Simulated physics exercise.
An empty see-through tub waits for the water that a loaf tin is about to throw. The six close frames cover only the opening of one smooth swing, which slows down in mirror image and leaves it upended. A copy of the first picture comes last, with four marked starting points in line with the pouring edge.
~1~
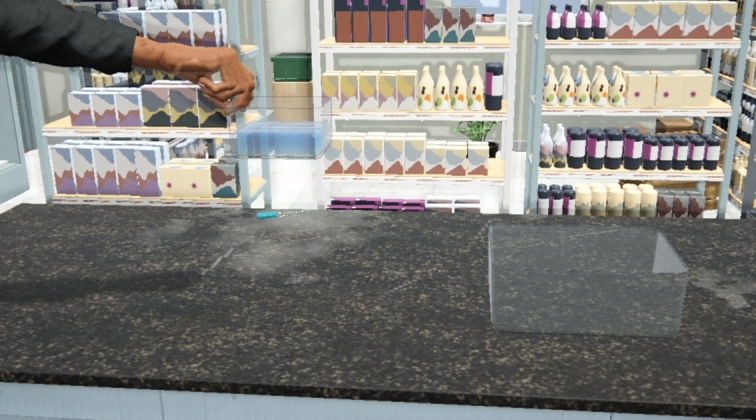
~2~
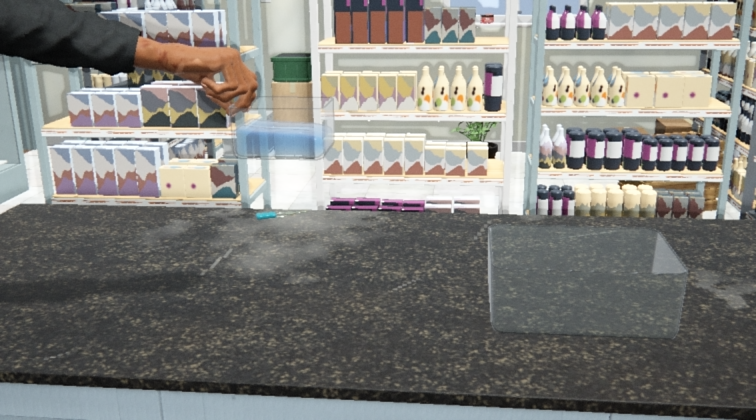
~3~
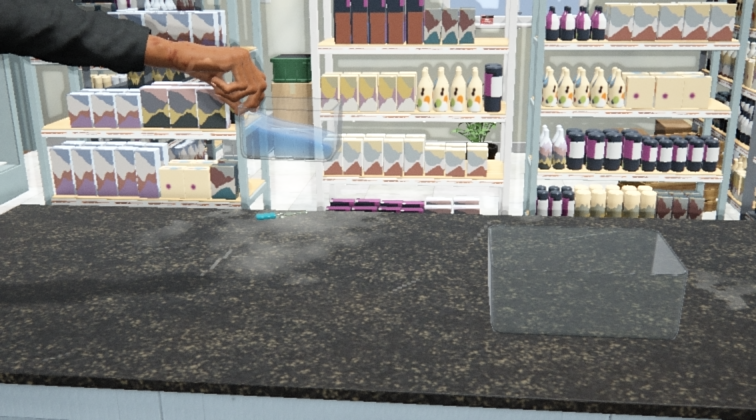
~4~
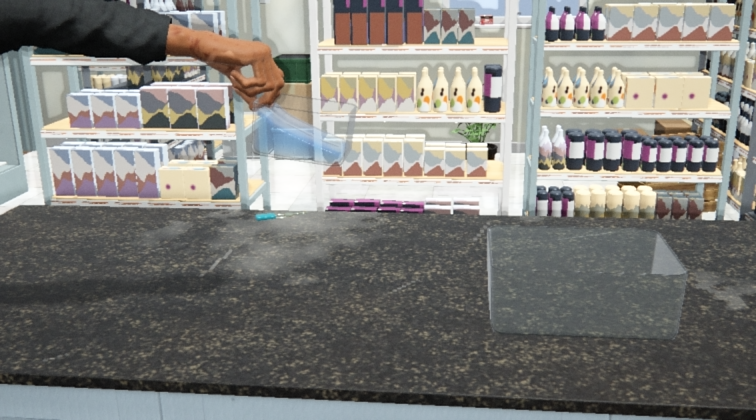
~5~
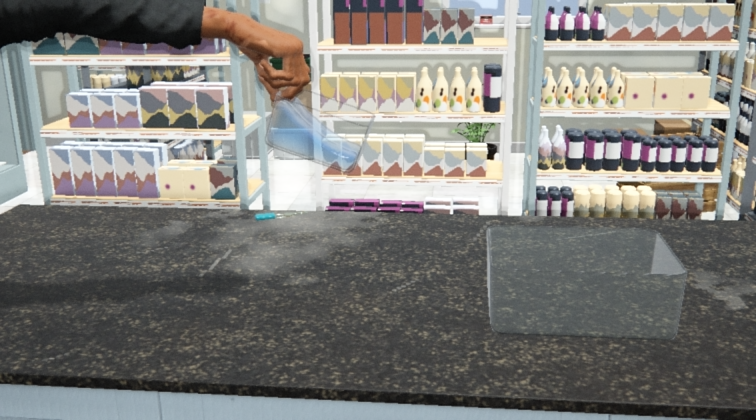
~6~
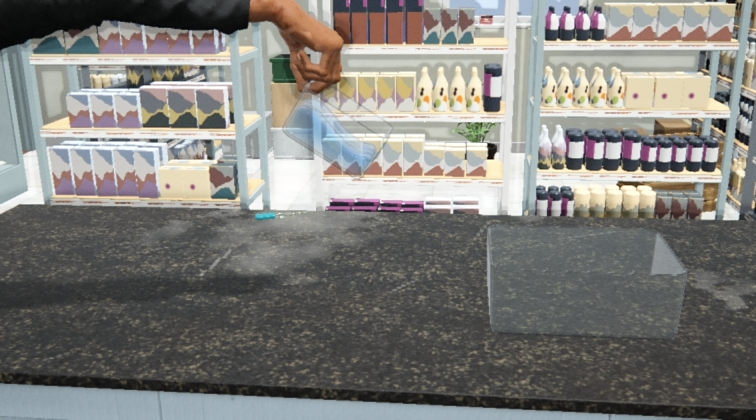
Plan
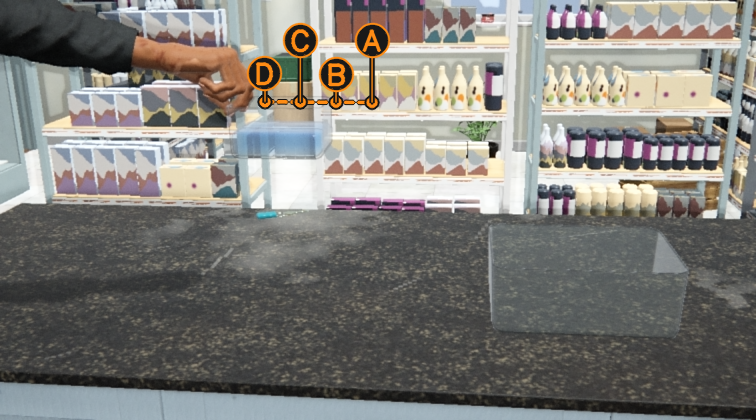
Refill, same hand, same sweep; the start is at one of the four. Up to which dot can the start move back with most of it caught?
Go for C.
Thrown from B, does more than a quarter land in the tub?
Yes, clearly.
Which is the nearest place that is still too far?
Place D.
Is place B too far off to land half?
No, that is safe.
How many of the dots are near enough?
Three.
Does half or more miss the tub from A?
No.
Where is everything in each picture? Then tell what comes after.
The first frame shows upright, lip at (325, 102); tub from (492, 329) to (677, 336); nothing has left yet.
The second frame shows upright, lip at (327, 102); nothing has left yet.
The third frame shows upright, lip at (336, 104); nothing has left yet.
The fourth frame shows tipped about 8°, lip at (351, 110); nothing has left yet.
The fifth frame shows tipped about 19°, lip at (371, 119); nothing has left yet.
The sixth frame shows tipped about 33°, lip at (390, 132); nothing has left yet.
On the marked copy, A at (372, 102); B at (336, 102); C at (300, 102); D at (264, 101).
For place A, about 84 % lands in the tub, 11 % falls short and 4 % goes beside or beyond.
For place B, about 72 % lands in the tub, 17 % falls short and 11 % goes beside or beyond.
For place C, about 68 % lands in the tub, 23 % falls short and 8 % goes beside or beyond.
For place D, about 32 % lands in the tub, 61 % falls short and 7 % goes beside or beyond.
